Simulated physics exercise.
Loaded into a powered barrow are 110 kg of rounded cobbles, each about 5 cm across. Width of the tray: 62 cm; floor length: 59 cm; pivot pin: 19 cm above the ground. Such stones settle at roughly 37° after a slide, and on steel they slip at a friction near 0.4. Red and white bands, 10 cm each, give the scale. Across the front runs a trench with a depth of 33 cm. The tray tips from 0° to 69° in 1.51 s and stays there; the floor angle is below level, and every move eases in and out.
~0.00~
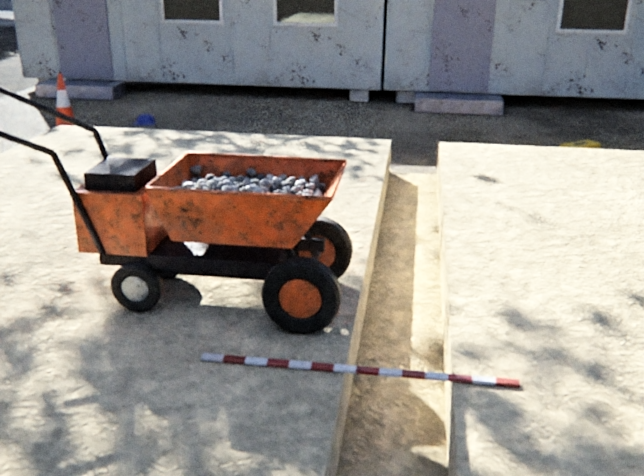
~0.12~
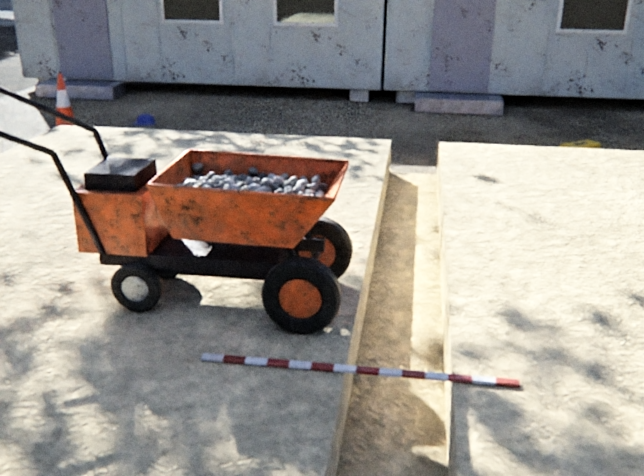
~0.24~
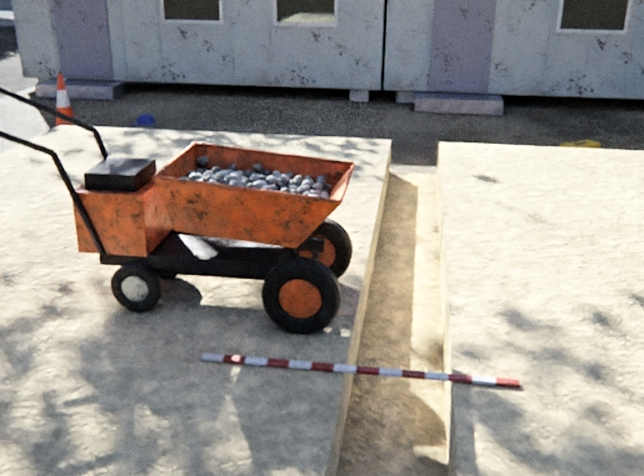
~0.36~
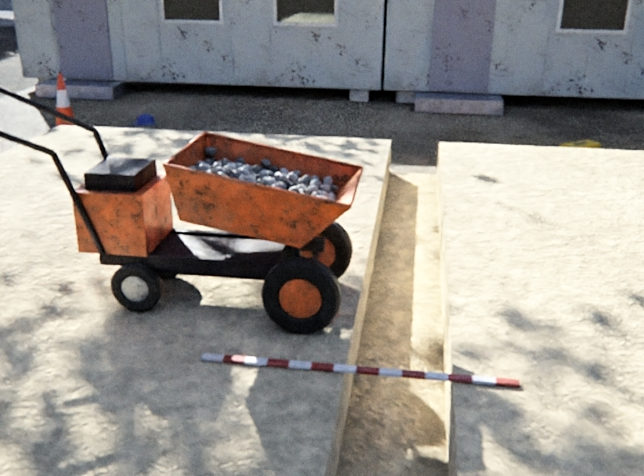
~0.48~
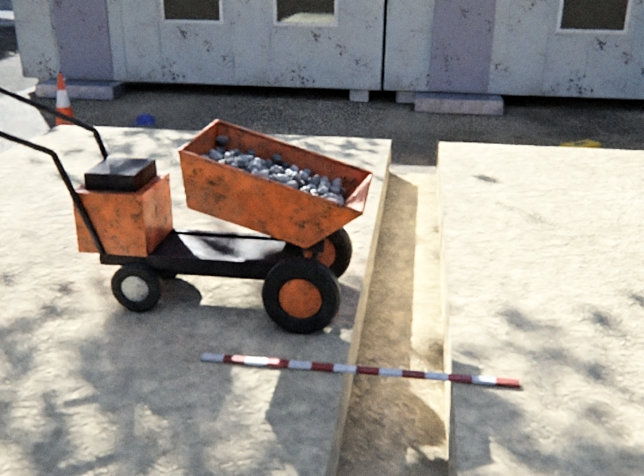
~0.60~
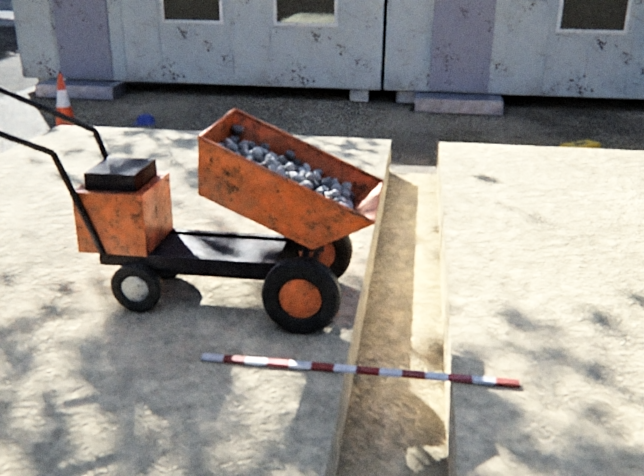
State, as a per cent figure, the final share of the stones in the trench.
The final share is about 63 per cent.
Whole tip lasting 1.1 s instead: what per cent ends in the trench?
In that case some 55 per cent.
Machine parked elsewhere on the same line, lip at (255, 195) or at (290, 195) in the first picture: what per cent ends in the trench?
First place: Near 100%; second place: Near 95%.
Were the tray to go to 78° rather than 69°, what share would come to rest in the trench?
Trench share: Approx. 60%.
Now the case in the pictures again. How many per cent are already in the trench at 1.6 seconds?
Around 15 per cent of it, at that instant.
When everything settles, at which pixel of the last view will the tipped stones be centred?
(435, 351).
After 1.1 s the floor is at 58°; 100 % in the tray; the foremost stones are at (403, 251).
After 1.6 s the floor is at 69°; 62 % in the tray, 17 % in the trench, 21 % past the trench; the foremost stones are at (506, 320).
After 2.0 s the floor is at 69°; 30 % in the tray, 32 % in the trench, 38 % past the trench; the foremost stones are at (579, 324).
After 3.9 s the floor is at 69°; 0 % in the tray, 63 % in the trench, 37 % past the trench; the foremost stones are at (616, 311).
